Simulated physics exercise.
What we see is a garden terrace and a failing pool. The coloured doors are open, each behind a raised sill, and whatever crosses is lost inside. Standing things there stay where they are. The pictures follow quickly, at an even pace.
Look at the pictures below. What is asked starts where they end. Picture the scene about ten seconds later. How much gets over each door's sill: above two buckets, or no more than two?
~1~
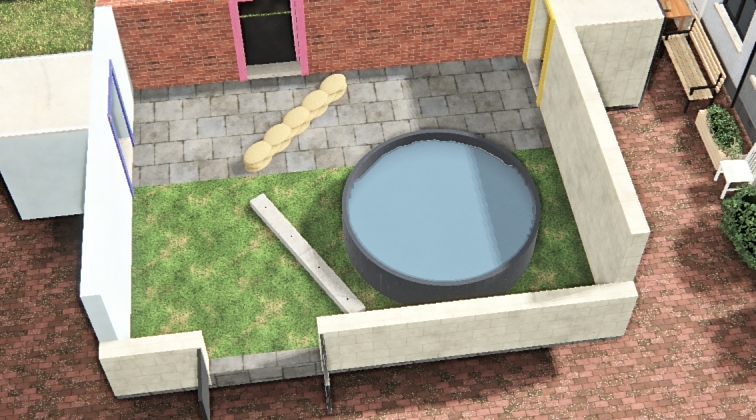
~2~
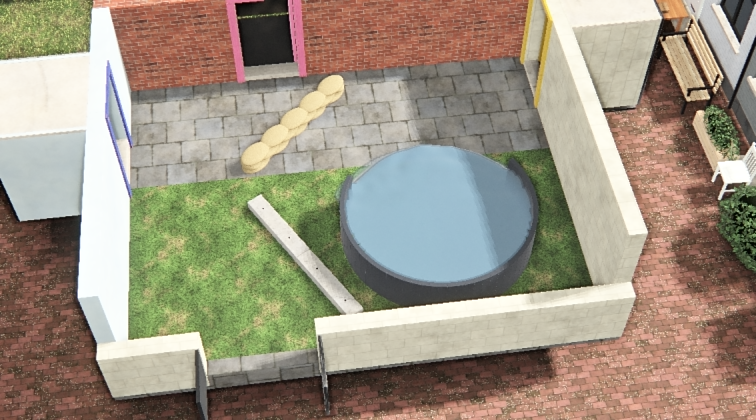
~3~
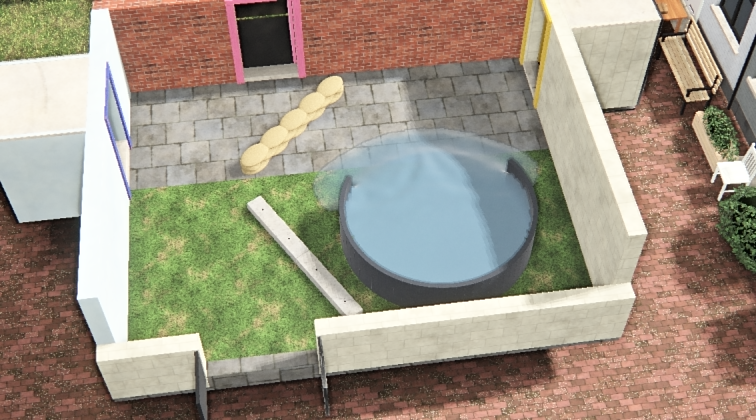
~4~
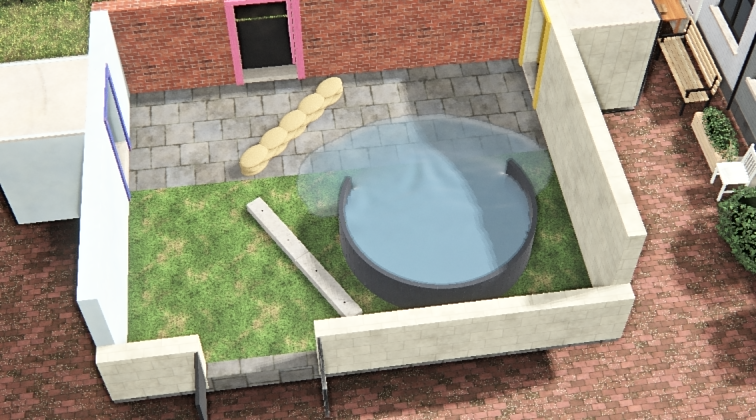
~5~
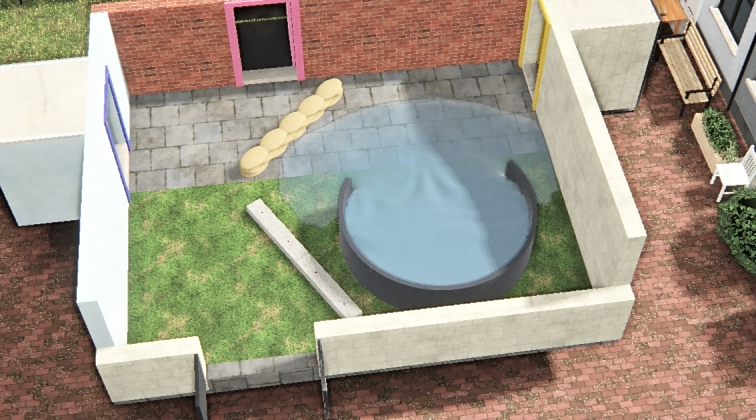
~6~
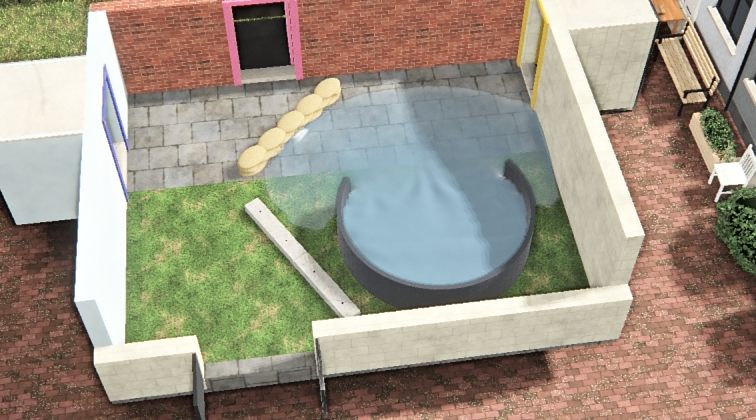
The yellow door gets above two buckets; the blue door gets no more than two; the pink door gets no more than two.
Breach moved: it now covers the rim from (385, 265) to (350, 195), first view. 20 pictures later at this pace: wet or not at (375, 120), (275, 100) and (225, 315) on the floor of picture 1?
The first spot is swamped, the second spared, the third swamped.
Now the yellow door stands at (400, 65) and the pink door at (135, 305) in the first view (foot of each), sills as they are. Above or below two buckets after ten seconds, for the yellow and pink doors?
Result - the yellow door one exceeds the limit while the pink door one stays within limits.
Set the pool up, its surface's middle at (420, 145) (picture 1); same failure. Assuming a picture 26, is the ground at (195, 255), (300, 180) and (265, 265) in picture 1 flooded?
Result: Spared; inundated; spared.
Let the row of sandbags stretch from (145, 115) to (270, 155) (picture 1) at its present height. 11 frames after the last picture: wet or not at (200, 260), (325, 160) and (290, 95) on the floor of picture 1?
Point one: Untouched. Point two: Submerged. Point three: Submerged.
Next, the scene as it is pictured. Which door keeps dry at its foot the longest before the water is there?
It's the blue door.
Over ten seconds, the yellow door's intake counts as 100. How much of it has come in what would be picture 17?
It works out at roughly 15 percent of the ten-second total.
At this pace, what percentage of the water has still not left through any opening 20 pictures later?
That works out to about 92 per cent.
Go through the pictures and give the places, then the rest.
The first picture shows still water in the pool at (441, 206).
In the second picture, water pours out on the pool's far side and has run to a hidden place.
In the third picture, the front is at (532, 167), out from the gap on the pool's far side.
In the fourth picture, water pours out on the pool's far side and has run to (545, 161).
In the fifth picture, the front is at (285, 189), out from the gap on the pool's far side.
In the sixth picture, water pours out on the pool's far side and has run to (269, 165).
A moment on, water covers 35 % of the floor; the yellow door under two buckets in, the blue door not reached, the pink door not reached.
Next, water covers 45 % of the floor; the yellow door over two buckets in, the blue door not reached, the pink door wet at the sill, nothing in.
Then, water covers 60 % of the floor; the yellow door far over two buckets in, the blue door not reached, the pink door wet at the sill, nothing in.
Later, water covers 80 % of the floor; the yellow door far over two buckets in, the blue door wet at the sill, nothing in, the pink door wet at the sill, nothing in.
In the end, water covers 90 % of the floor; the yellow door far over two buckets in, the blue door wet at the sill, nothing in, the pink door wet at the sill, nothing in.
